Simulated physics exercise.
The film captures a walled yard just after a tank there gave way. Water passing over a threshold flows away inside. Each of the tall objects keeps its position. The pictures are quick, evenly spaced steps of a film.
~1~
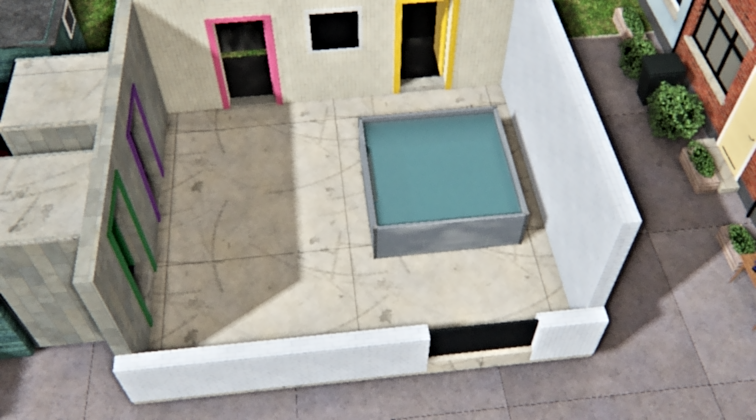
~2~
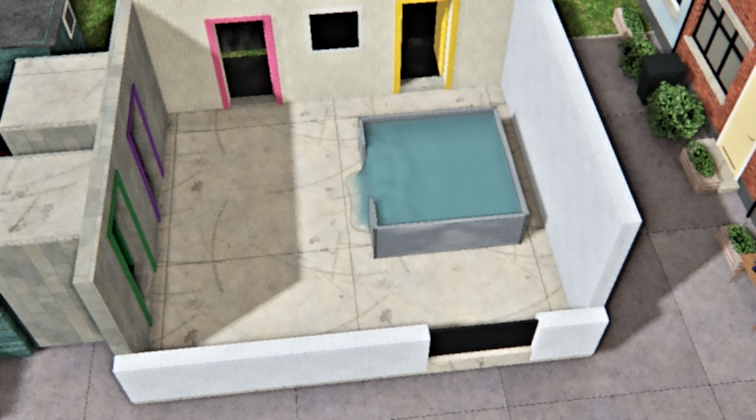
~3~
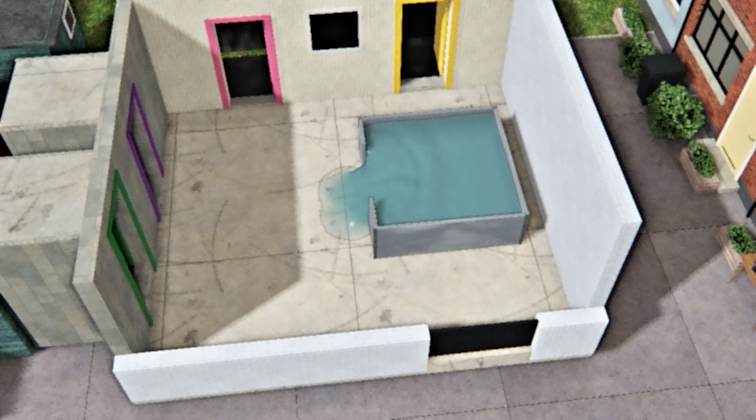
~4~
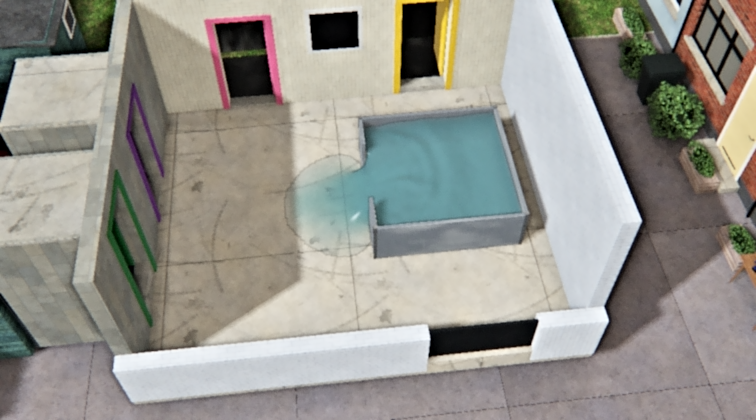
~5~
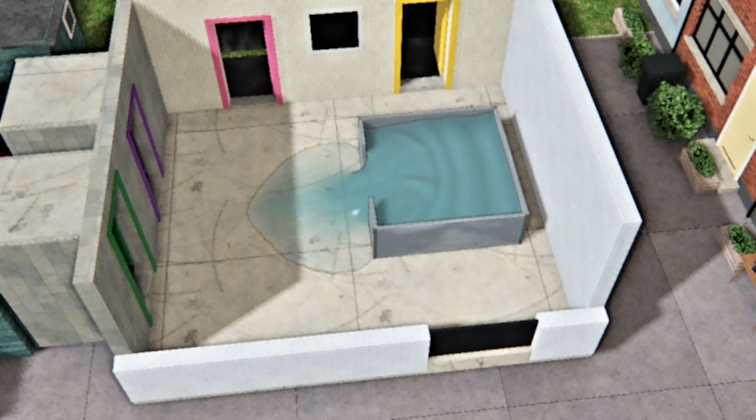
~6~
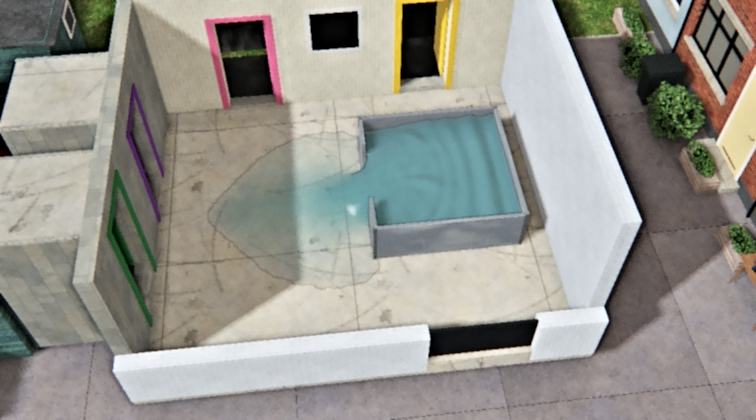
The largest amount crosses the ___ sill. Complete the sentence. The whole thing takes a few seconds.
The largest amount crosses the purple sill.
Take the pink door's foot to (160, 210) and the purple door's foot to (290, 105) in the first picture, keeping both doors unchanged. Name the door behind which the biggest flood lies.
The pink one.
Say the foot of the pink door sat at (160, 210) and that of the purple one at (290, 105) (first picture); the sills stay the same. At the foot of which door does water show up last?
My answer is the yellow one.
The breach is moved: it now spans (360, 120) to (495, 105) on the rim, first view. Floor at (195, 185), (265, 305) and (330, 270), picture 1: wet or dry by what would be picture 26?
Going through them one by one, I'd call them sodden, spared and spared.
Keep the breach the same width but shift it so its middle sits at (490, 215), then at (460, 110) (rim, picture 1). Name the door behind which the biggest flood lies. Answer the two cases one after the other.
In the first try it's the pink door, in the second the yellow door.
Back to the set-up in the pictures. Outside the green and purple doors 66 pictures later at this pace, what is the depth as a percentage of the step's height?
In order: Roughly 40 % and 240 %.
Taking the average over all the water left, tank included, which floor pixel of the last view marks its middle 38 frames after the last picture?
At roughly (327, 219).
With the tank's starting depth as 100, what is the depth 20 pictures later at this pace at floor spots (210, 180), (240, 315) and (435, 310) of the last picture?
In order: About 6, 18 and 0 in a hundred.
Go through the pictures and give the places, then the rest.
The first frame shows still water in the tank at (439, 167).
In the second frame, water pours out at (369, 192) and has run to (355, 175).
In the third frame, the front is at (334, 231), out from the gap at (369, 192).
In the fourth frame, the front is at (292, 191), out from the gap at (369, 192).
In the fifth frame, the front is at (251, 209), out from the gap at (369, 192).
In the sixth frame, the front is at (213, 218), out from the gap at (369, 191).
A moment on, water covers 45 % of the floor; yellow door not reached, pink door not reached, green door wet at the sill, nothing in, purple door some in.
Next, water covers 50 % of the floor; yellow door not reached, pink door a trickle in, green door wet at the sill, nothing in, purple door a lot in.
Then, water covers 55 % of the floor; yellow door not reached, pink door some in, green door wet at the sill, nothing in, purple door a lot in.
Later, water covers 90 % of the floor; yellow door wet at the sill, nothing in, pink door a lot in, green door wet at the sill, nothing in, purple door a lot in.
In the end, water covers 100 % of the floor; yellow door wet at the sill, nothing in, pink door a lot in, green door wet at the sill, nothing in, purple door a lot in; the purple door has let in the most.
